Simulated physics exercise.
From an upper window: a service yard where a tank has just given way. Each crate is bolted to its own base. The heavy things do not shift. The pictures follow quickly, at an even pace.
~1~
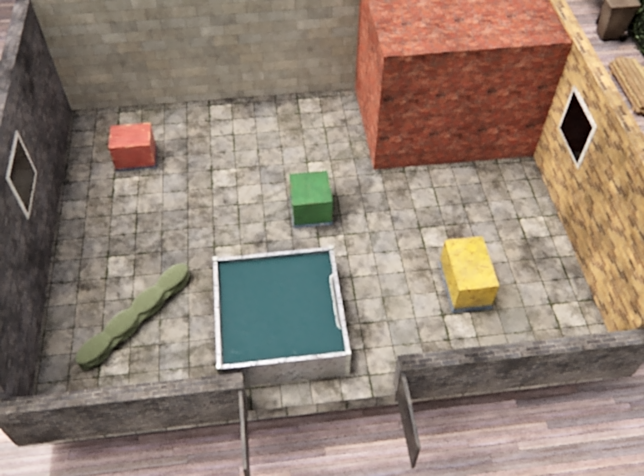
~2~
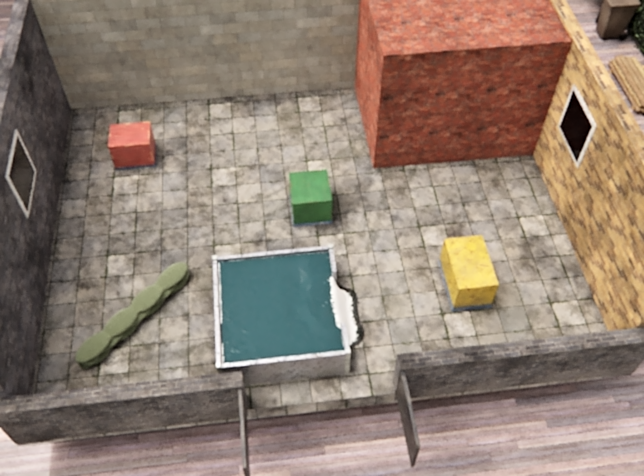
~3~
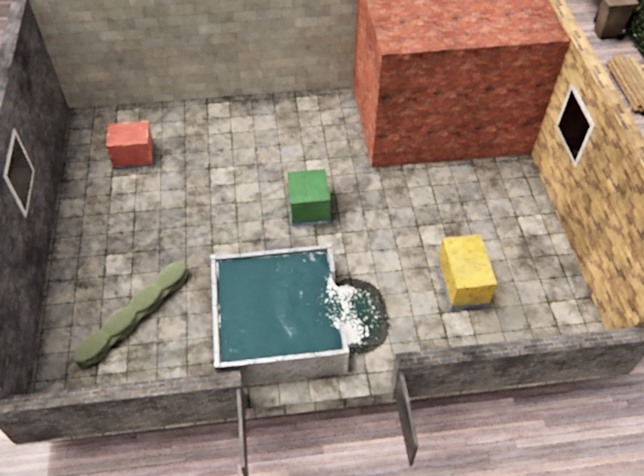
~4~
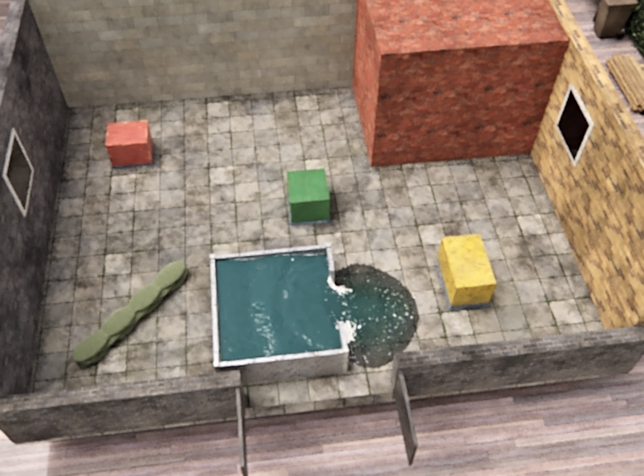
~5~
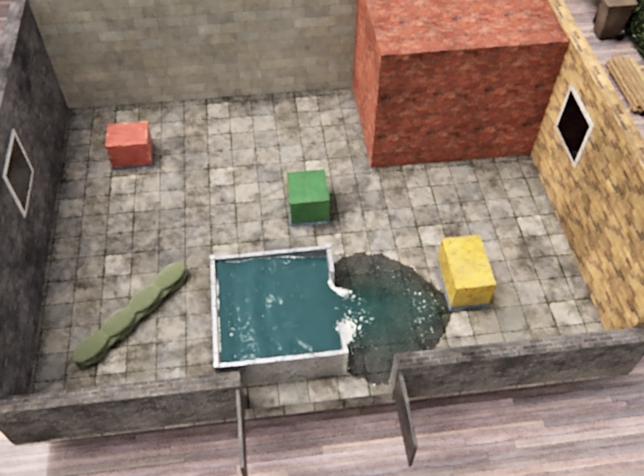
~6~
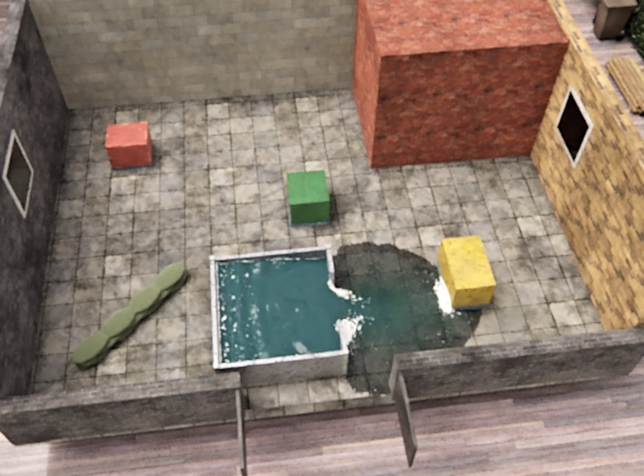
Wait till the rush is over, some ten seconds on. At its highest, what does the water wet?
The red crate stays dry; the yellow crate gets wet; the green crate gets wet.
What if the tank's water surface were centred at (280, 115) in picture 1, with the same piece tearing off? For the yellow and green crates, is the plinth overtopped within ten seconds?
One by one: Yellow crate remains dry, green crate is topped.
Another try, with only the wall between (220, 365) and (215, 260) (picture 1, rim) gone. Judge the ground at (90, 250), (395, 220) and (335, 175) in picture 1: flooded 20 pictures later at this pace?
As listed: Under water, free of water, not flooded.
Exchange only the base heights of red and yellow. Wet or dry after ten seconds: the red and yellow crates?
One by one: The red crate remains dry; the yellow crate is soaked.
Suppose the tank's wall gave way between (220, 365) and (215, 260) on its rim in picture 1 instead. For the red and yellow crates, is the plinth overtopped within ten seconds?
One by one: The red one ends up wet; the yellow one is spared.
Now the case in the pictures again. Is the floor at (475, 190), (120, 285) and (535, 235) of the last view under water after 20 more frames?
In turn: Under water, no water, wet.
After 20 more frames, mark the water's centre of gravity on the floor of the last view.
At about (394, 296).
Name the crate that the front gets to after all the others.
Last comes the red crate.
A moment on, water covers 15 % of the floor; the red crate not reached, the yellow crate water round its plinth, the green crate not reached.
Next, water covers 20 % of the floor; the red crate not reached, the yellow crate water round its plinth, the green crate not reached.
Then, water covers 30 % of the floor; the red crate not reached, the yellow crate water round its plinth, the green crate not reached.
Later, water covers 35 % of the floor; the red crate not reached, the yellow crate water round its plinth, the green crate water round its plinth.
In the end, water covers 60 % of the floor; the red crate stayed above the water, the yellow crate was topped, the green crate was topped.
